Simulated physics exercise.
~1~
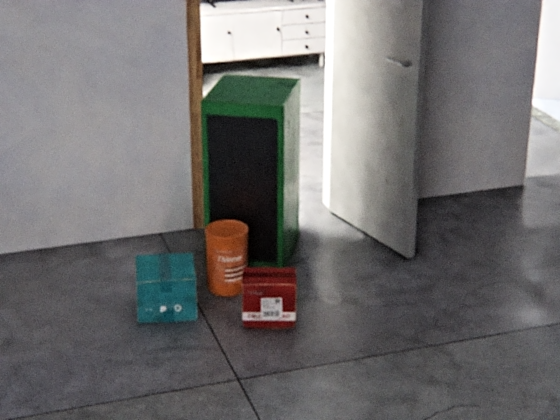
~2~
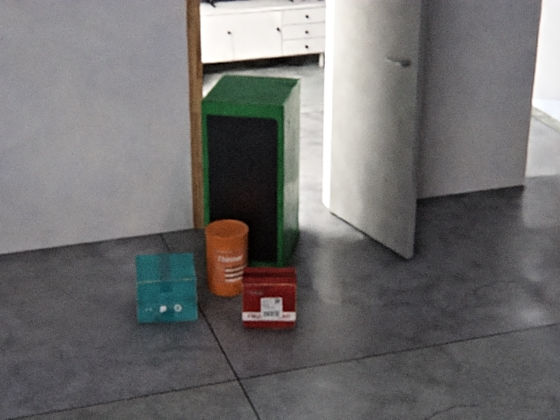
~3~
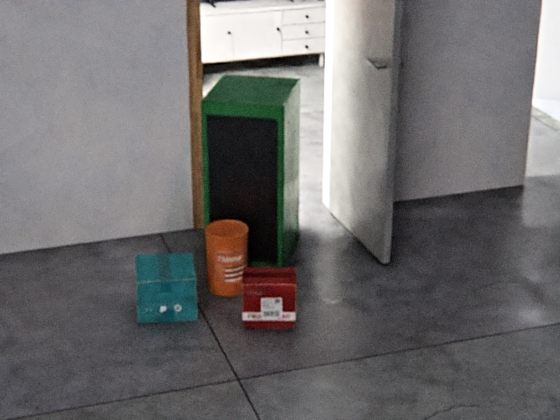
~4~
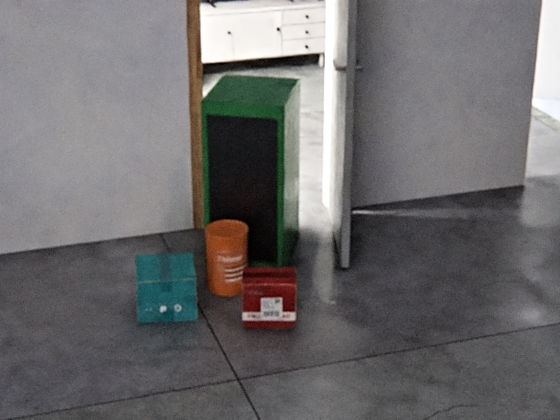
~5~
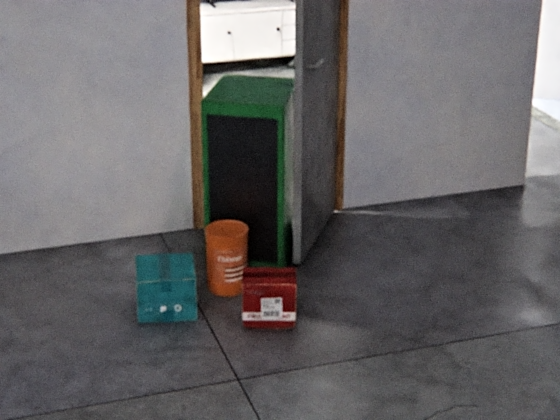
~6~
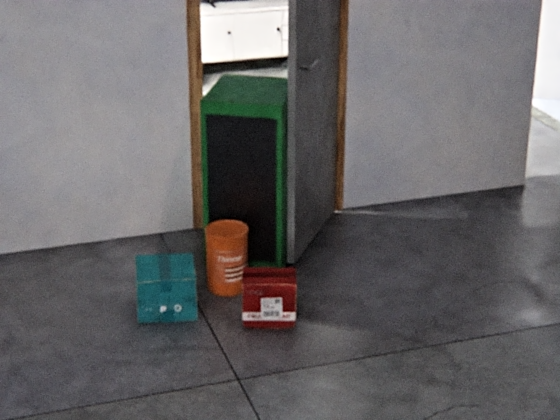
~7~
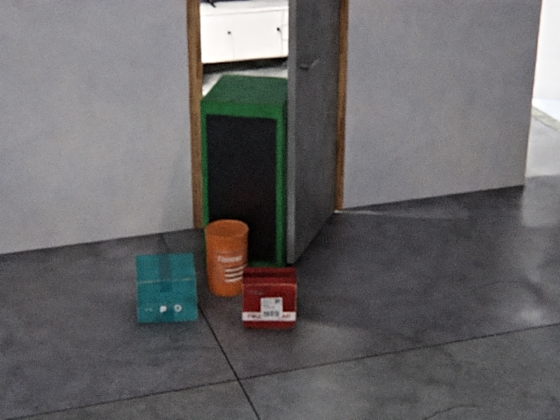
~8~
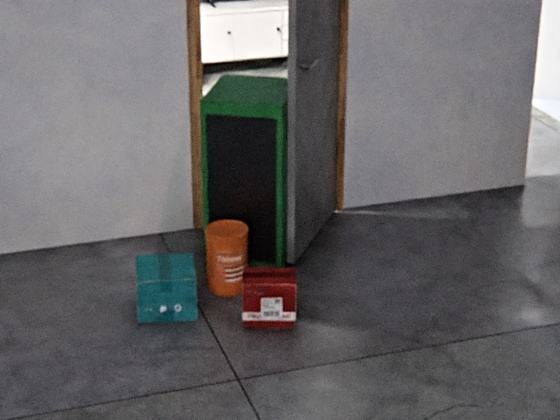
At the start, a pale door stands wide open to the right of a doorway, where a tall green appliance with a dark front sits in the opening. An orange pail, a turquoise parcel and a red parcel rest on the grey floor in front of it. After a brief pause, the door begins swinging leftward, turning edge-on as it moves towards its frame. It continues until it reaches the right side of the green appliance and stops there, well short of closing. At the end, the door remains partly open, and all the objects are still in place.
